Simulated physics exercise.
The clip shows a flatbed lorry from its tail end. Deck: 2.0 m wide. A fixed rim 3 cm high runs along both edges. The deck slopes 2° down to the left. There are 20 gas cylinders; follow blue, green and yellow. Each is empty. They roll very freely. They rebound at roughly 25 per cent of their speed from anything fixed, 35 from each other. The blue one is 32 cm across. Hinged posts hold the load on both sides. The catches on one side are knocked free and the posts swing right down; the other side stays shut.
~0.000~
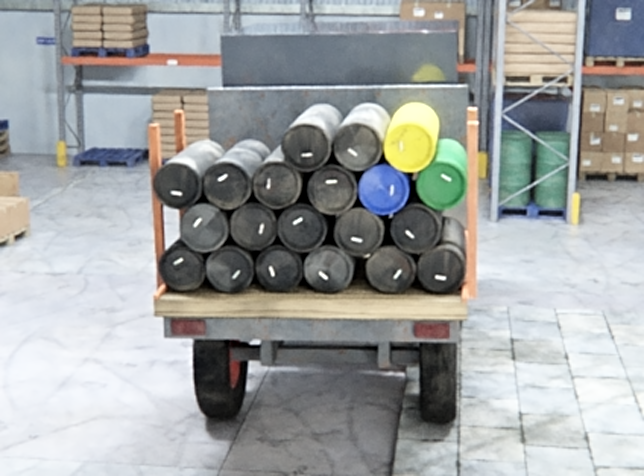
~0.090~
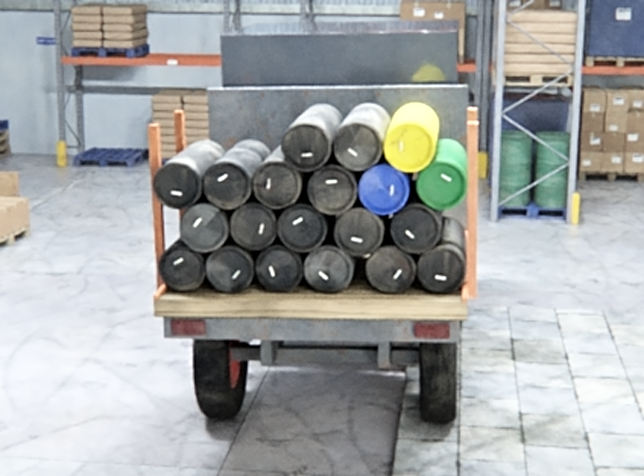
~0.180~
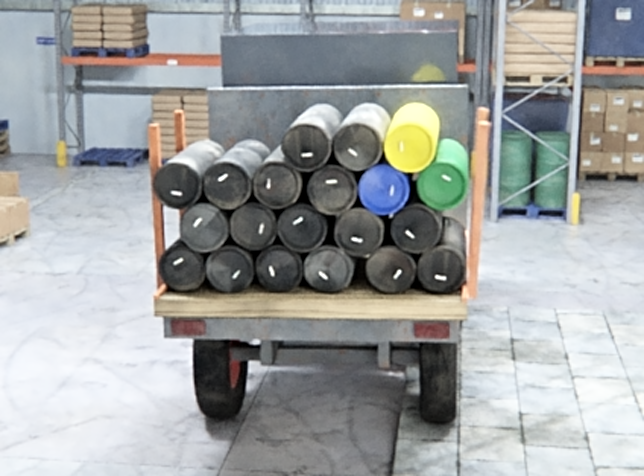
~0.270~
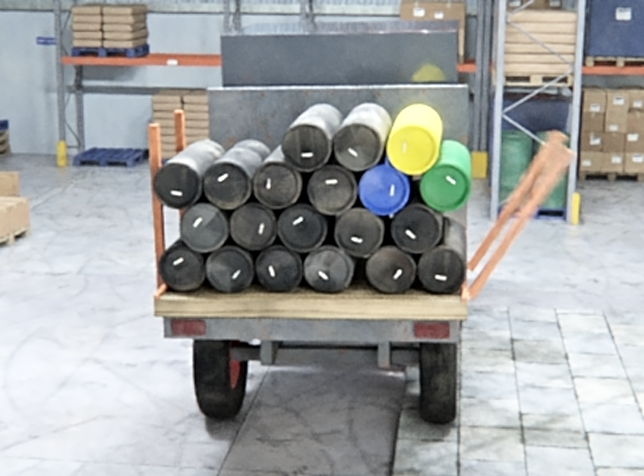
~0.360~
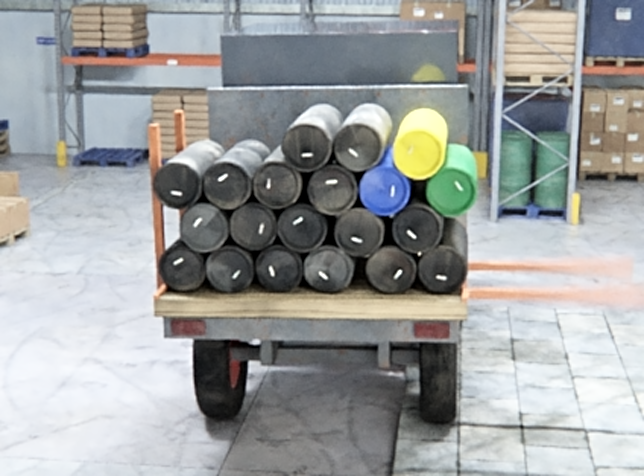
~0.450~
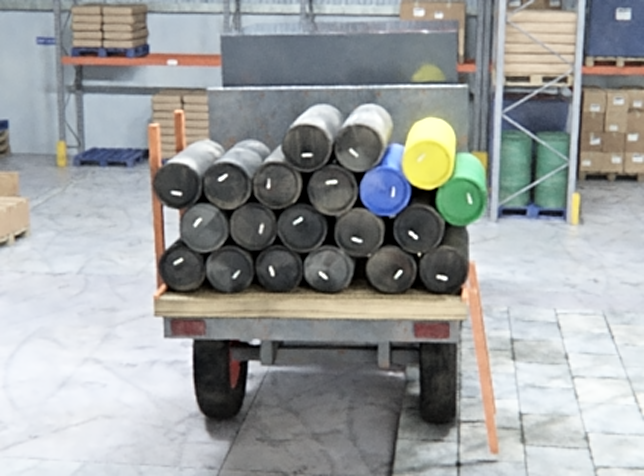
In a warehouse, black, blue, green and yellow cylinders lie stacked on a flatbed seen from behind; the orange posts on the right swing outward and down below the deck, while the yellow and green cylinders shift slightly right and downward.
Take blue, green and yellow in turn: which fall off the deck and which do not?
Blue remains on the deck. Green falls off. Yellow goes over the edge.
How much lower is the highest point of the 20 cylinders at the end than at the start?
Roughly 0 cm.
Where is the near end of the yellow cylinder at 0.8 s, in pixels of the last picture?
Near (478, 230).
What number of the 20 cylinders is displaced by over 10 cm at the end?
In all, 2.
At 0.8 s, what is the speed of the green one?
About 3.0 m/s.
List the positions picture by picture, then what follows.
In the first picture, blue at (383, 190), green at (442, 186), yellow at (409, 147); both sides upright; the deck slopes 2° down to the left; 6 of the 20 make up the bottom layer.
In the second picture, blue at (383, 190), green at (442, 186), yellow at (409, 147); both sides upright.
In the third picture, blue at (383, 190), green at (442, 186), yellow at (410, 147); right posts out by 5°, tip at (484, 128).
In the fourth picture, blue at (384, 190), green at (446, 188), yellow at (413, 149); right posts out by 35°, tip at (565, 154).
In the fifth picture, blue at (384, 190), green at (452, 192), yellow at (419, 153); right posts out by 90°, tip at (640, 294).
In the sixth picture, blue at (385, 191), green at (461, 202), yellow at (428, 163); right posts out by 170°, tip at (494, 443).
After 0.8 s, blue is up on others, 50 cm from the right edge; green is dropping off the right side; yellow is dropping off the right side; 2 gone from the deck.
After 1.0 s, green is dropping off the right side; yellow is dropping off the right side; no change for blue; 2 gone from the deck.
At rest (3.4 s), blue is up on others, 50 cm from the right edge; green is on the ground to the right; yellow is down on the right; 2 gone from the deck.
